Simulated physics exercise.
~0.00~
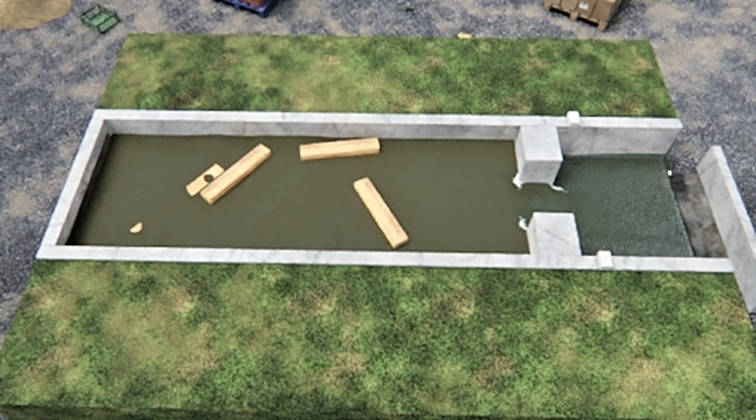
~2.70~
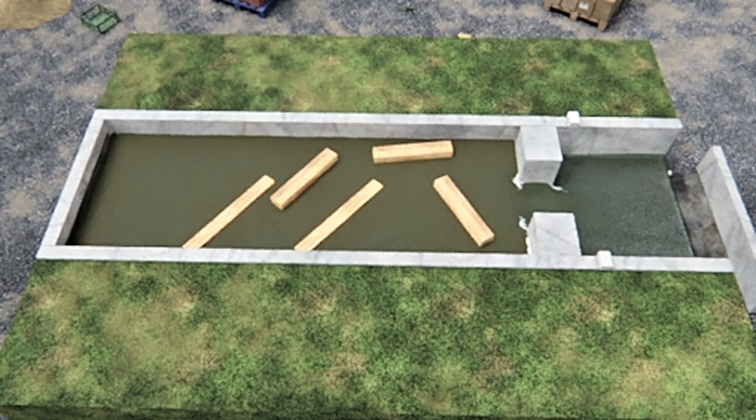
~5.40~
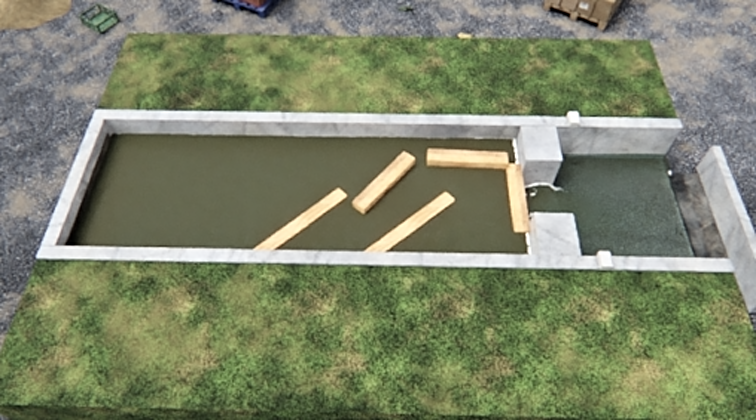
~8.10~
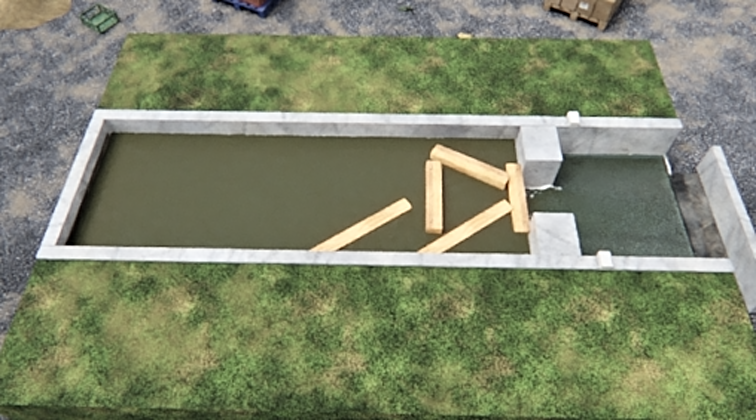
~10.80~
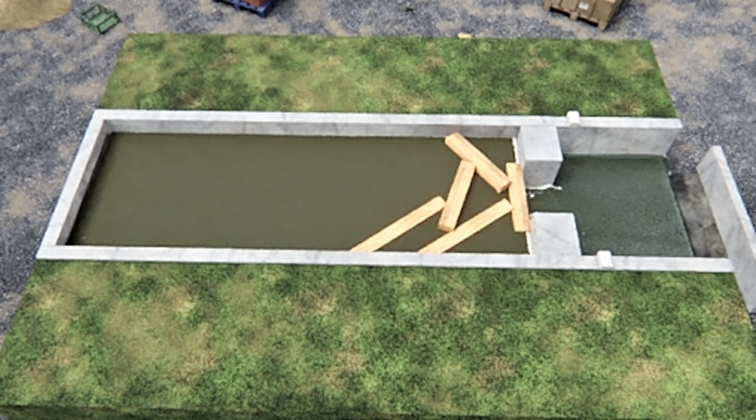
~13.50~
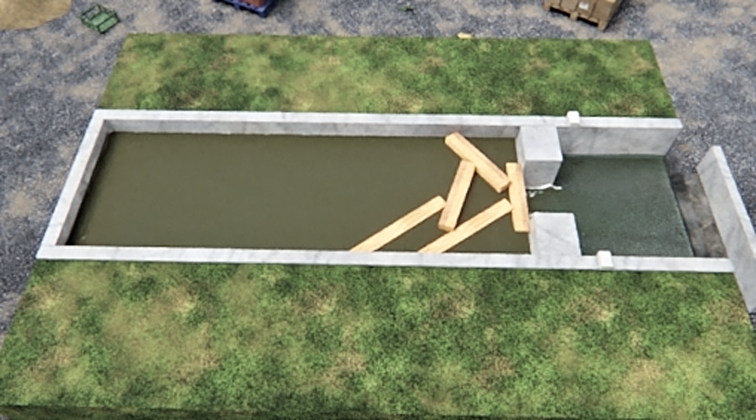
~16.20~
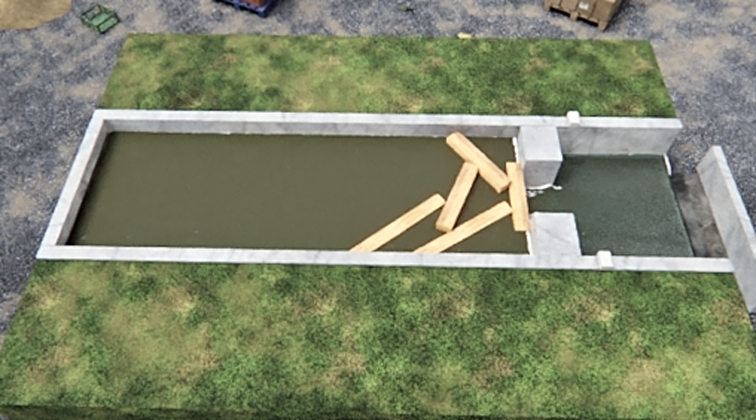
In a concrete channel between grass strips, five wooden beams drift right on murky water, jam before the narrow gap and stay there.
